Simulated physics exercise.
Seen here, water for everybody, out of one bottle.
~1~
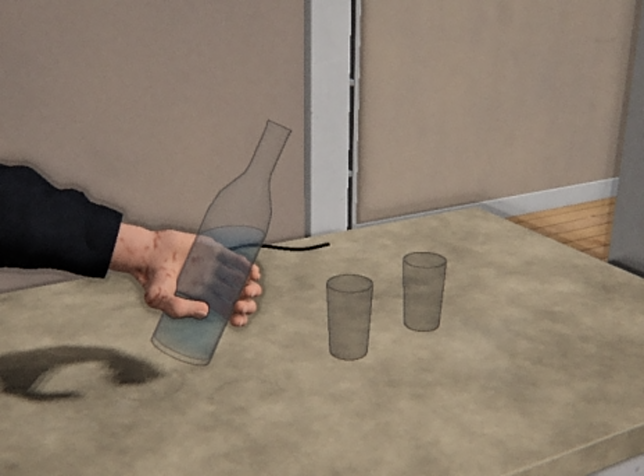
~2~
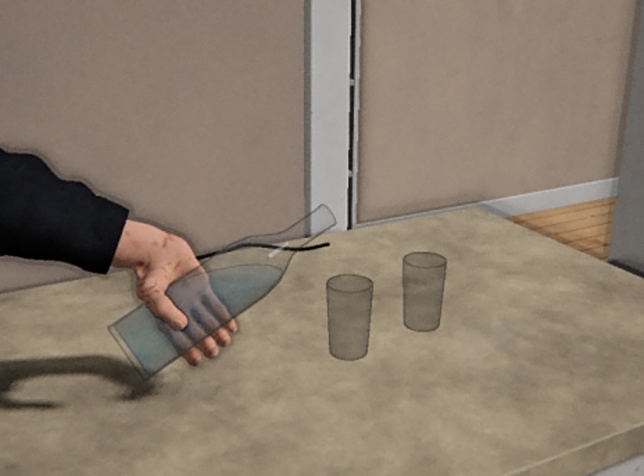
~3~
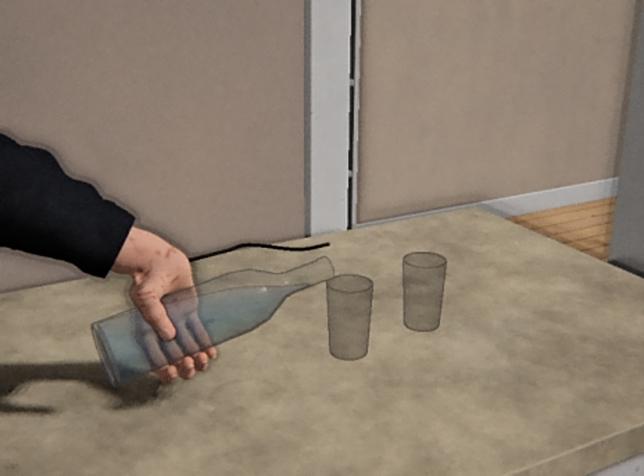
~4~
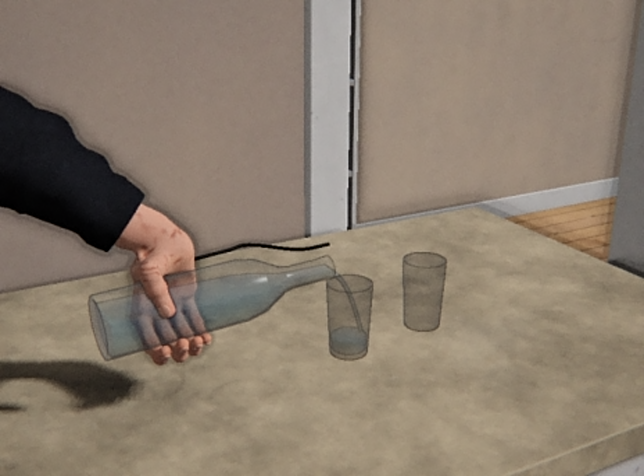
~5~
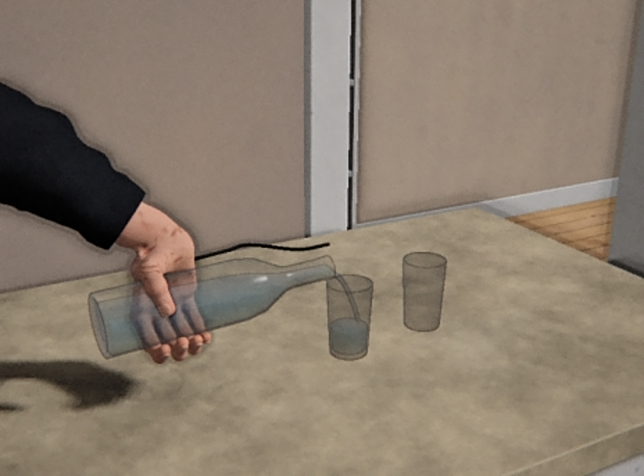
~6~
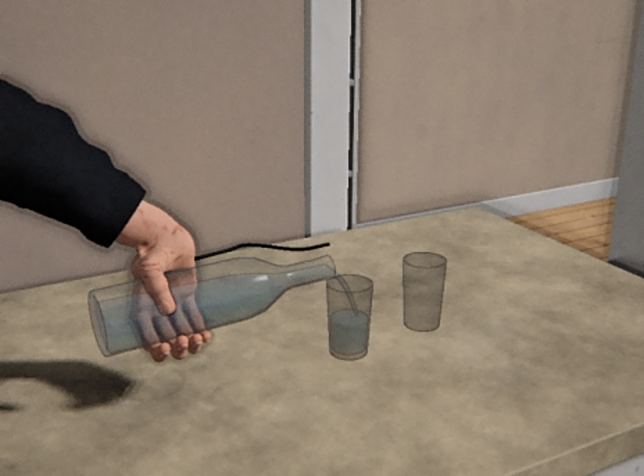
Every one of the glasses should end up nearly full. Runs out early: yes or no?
No, it lasts.
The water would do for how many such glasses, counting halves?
It comes to roughly 3.5.
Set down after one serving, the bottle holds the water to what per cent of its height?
My estimate is close to 35 in a hundred.
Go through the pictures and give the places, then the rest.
In the first frame, the bottle is on its way; bottle (231, 236) tipped 30° with all of its load; two glasses, the last at (424, 290).
In the second frame, the water nears the lip; bottle (234, 280) tipped 65° with all of its load; the first is empty.
In the third frame, the water nears the lip; bottle (226, 308) tipped 80° with all of its load; two glasses, the last at (424, 290).
In the fourth frame, pouring; bottle (225, 295) tipped 85° with nearly all of its load; the first is about a quarter full.
In the fifth frame, pouring; bottle (225, 294) tipped 85° with nearly all of its load; two glasses, the last at (424, 290).
In the sixth frame, pouring; bottle (225, 293) tipped 90° with nearly all of its load; the first is about half full.
A moment on, the first is about two thirds full.
Further on, the first is done and the bottle has about three quarters of its load.
When it is over, both are full and about half of the water is over.
